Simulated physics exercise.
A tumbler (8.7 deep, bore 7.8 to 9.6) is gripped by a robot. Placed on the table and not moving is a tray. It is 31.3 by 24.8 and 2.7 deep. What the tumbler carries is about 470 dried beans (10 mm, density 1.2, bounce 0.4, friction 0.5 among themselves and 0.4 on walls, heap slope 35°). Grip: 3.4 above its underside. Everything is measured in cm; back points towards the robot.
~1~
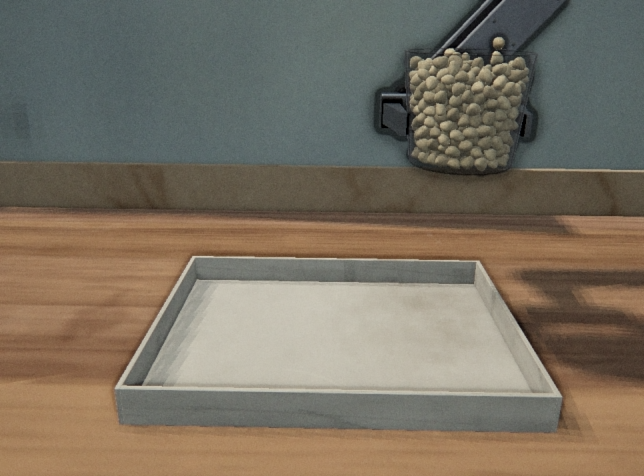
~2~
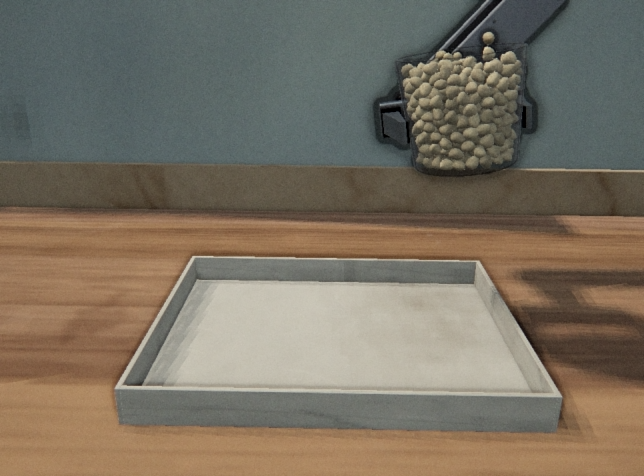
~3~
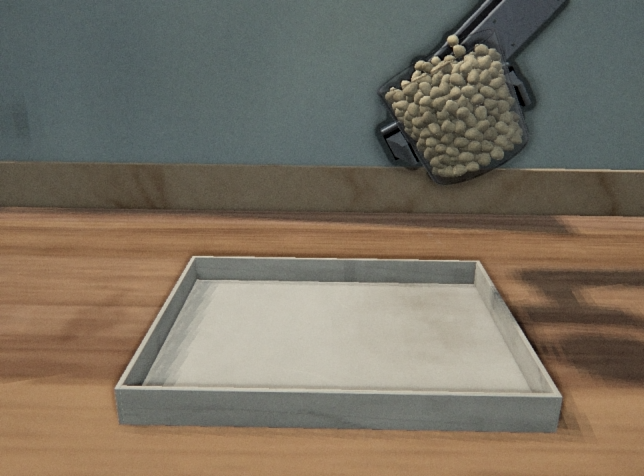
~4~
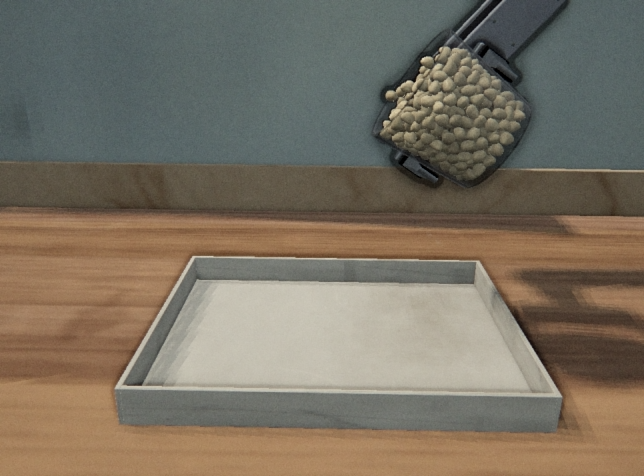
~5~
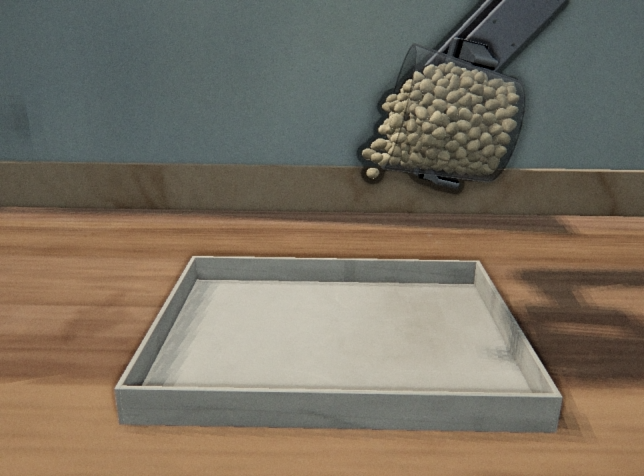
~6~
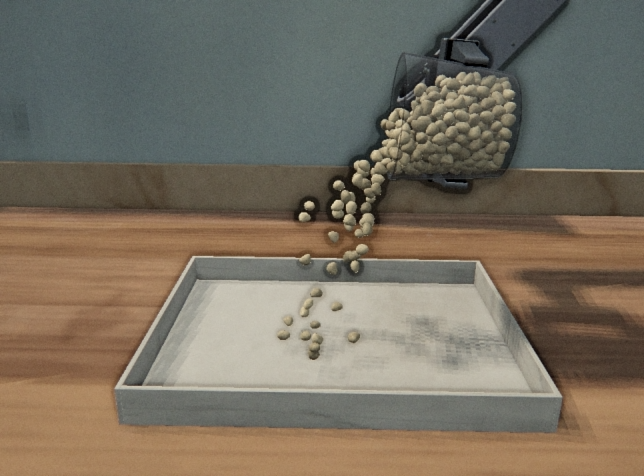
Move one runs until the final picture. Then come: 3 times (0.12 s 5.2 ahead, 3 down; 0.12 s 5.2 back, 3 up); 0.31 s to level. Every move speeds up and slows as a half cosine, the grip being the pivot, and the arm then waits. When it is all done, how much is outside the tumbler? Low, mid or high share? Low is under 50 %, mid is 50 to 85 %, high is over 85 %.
A high share.
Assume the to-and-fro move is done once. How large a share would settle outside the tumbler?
I'd expect close to 75 per cent then.
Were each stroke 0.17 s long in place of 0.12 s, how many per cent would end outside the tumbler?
It would be near 85 per cent.
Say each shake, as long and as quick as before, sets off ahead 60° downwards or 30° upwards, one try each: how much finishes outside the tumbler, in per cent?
70 and 100 %.
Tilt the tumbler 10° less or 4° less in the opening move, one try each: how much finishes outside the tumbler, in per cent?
About 70 per cent for the first try and 85 per cent for the second.
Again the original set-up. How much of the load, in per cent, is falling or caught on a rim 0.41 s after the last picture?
It amounts to roughly 4 in a hundred.
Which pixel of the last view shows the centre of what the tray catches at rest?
It sits close to (261, 329).
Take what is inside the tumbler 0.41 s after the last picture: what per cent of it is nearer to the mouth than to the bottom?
Close to 80 in a hundred.
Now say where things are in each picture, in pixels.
The first picture shows tumbler middle at (464, 111), level; upper third of the load around (466, 78), from x 415 to 520, top at y 45; 469 in the tumbler.
The second picture shows tumbler middle at (462, 111), tilted 8° forward; upper third of the load around (464, 79), from x 405 to 515, top at y 40.
The third picture shows tumbler middle at (458, 113), tilted 30° forward; upper third of the load around (460, 82), from x 390 to 515, top at y 40.
The fourth picture shows tumbler middle at (454, 116), tilted 56° forward; upper third of the load around (453, 88), from x 385 to 520, top at y 50.
The fifth picture shows tumbler middle at (452, 120), tilted 78° forward; upper third of the load around (454, 95), from x 370 to 510, top at y 70; 468 in the tumbler, 1 in flight or on a rim.
The sixth picture shows tumbler middle at (452, 122), tilted 86° forward; upper third of the load around (462, 105), from x 285 to 510, top at y 80; 420 in the tumbler, 14 in the tray, 35 in flight or on a rim.
Then, 0.41 s after the last picture, tilted 86° forward, highest piece 18 above the table; 307 in the tray, 140 in the tumbler, 4 on the table or floor, 18 in flight or on a rim.
Then, 0.82 s after the last picture, tilted 64° forward, highest piece 19 above the table; 408 in the tray, 36 in the tumbler, 6 on the table or floor, 19 in flight or on a rim.
Then, 1.23 s after the last picture, level, highest piece 21 above the table; 427 in the tray, 36 in the tumbler, 6 on the table or floor.
Then, 2.28 s after the last picture, level, highest piece 21 above the table; 427 in the tray, 36 in the tumbler, 6 on the table or floor.
Final count, 427 in the tray, 36 in the tumbler, 6 on the table or floor. That is 92 % outside the tumbler.
